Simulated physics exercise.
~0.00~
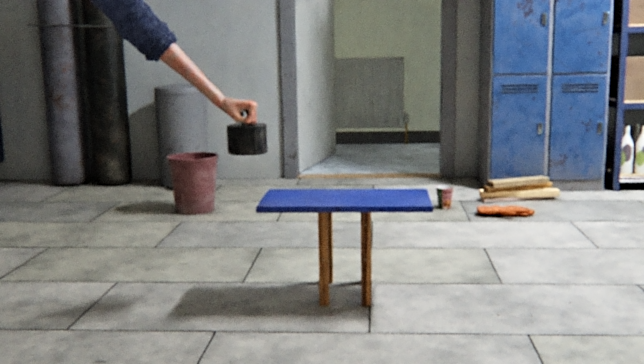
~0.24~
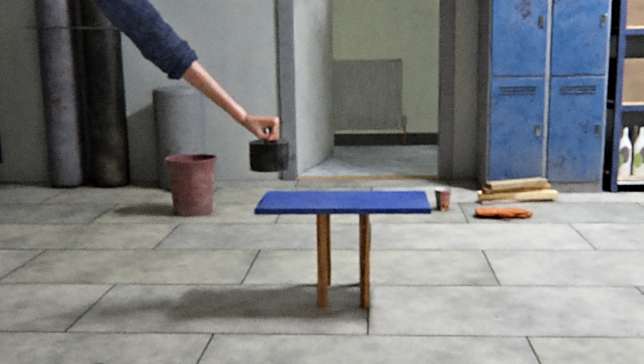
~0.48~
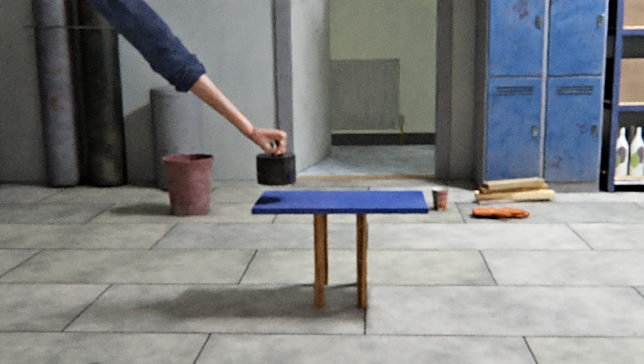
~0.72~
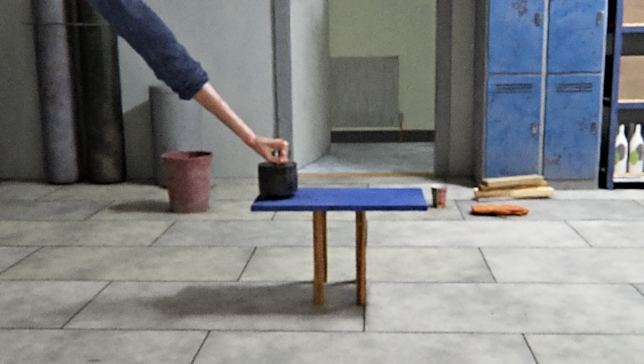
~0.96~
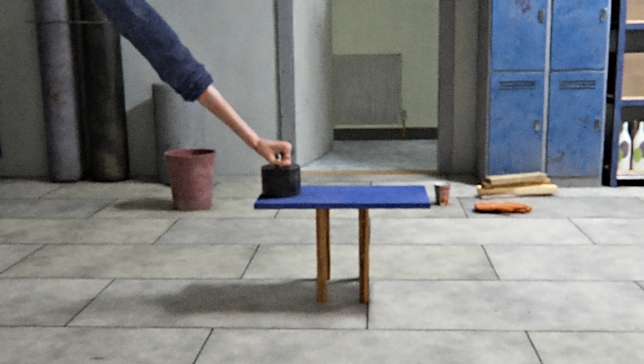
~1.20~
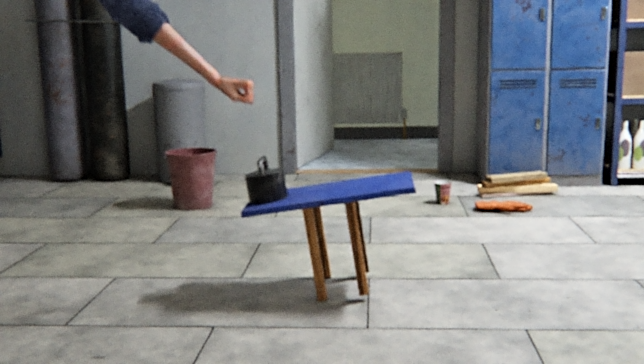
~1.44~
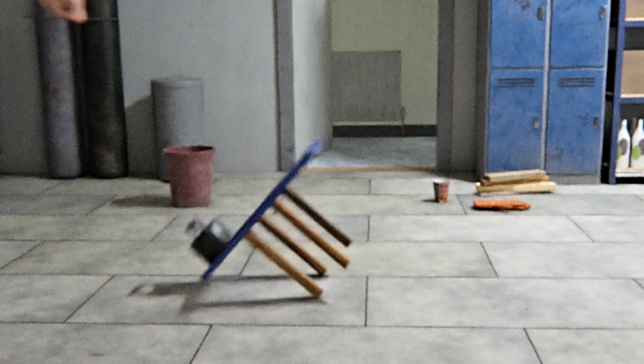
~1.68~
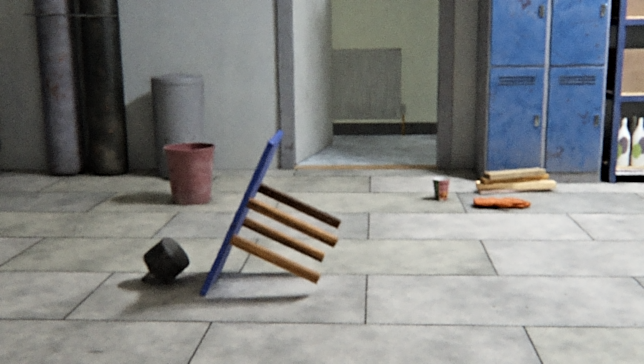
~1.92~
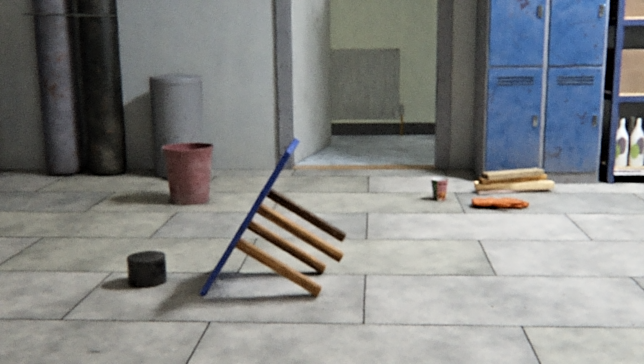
The clip shows a hand lowering a dark cylindrical object onto the left end of a small blue-topped stand with wooden legs, then letting go. The stand tips over to the left, the object slides off and tumbles to the floor, and the stand rests tilted on its edge.
